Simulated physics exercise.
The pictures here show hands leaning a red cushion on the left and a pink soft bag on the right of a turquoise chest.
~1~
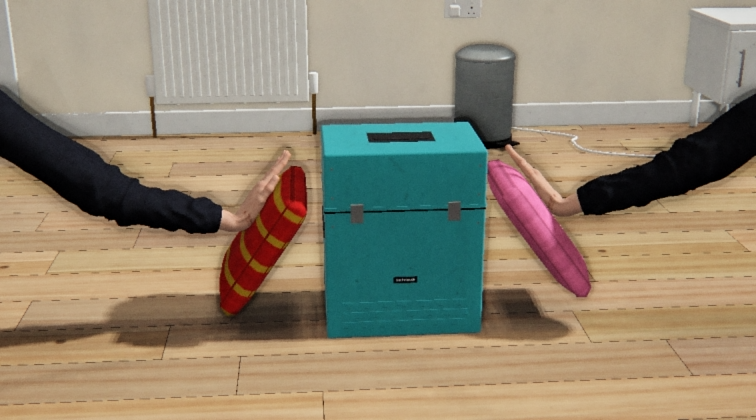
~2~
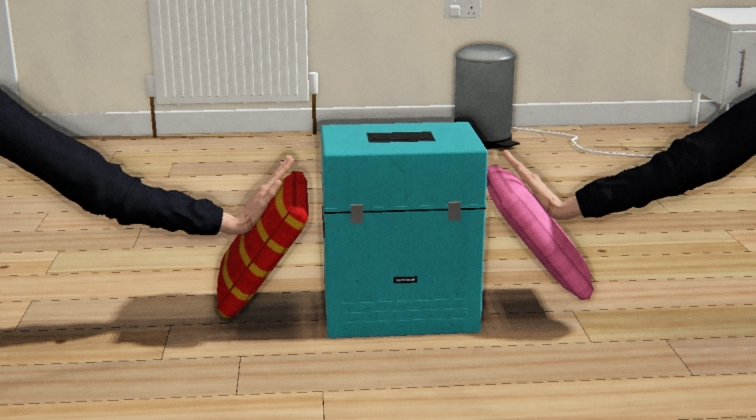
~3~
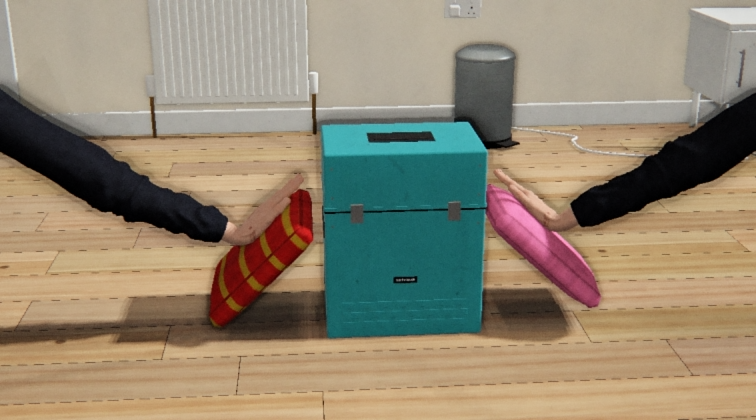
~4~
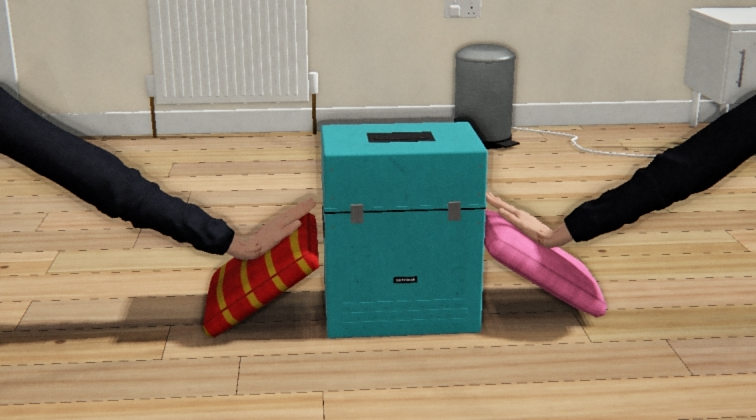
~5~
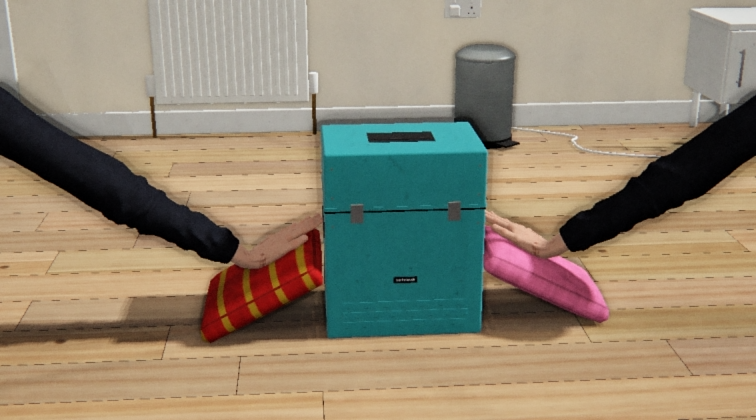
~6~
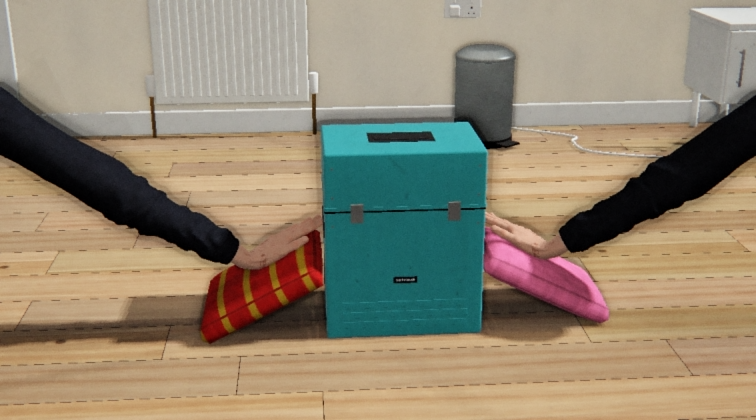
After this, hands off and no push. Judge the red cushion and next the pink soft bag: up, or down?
Verdict - red cushion: Down; pink soft bag: Down.
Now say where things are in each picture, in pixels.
Cushion foot (229, 311), head (299, 208); soft bag foot (584, 293), head (509, 193), in the first frame.
Cushion foot (226, 314); soft bag foot (587, 295), in the second frame.
Cushion foot (217, 322); soft bag foot (594, 303), in the third frame.
Cushion foot (209, 332); soft bag foot (601, 312), in the fourth frame.
Cushion foot (206, 337); soft bag foot (604, 317), in the fifth frame.
Cushion foot (206, 337), head (319, 279), at a low slant; soft bag foot (604, 317), head (489, 266), at a low slant, in the sixth frame.
Then, 0.28 s on from there, cushion flat on the floor near (260, 301); soft bag flat on the floor near (543, 295).
Then, 0.52 s on from there, cushion flat on the floor near (257, 302); soft bag flat on the floor near (542, 294).
In the end, cushion flat on the floor near (258, 302); soft bag flat on the floor near (542, 294). The red cushion slides down flat and the pink soft bag slips and lies down.
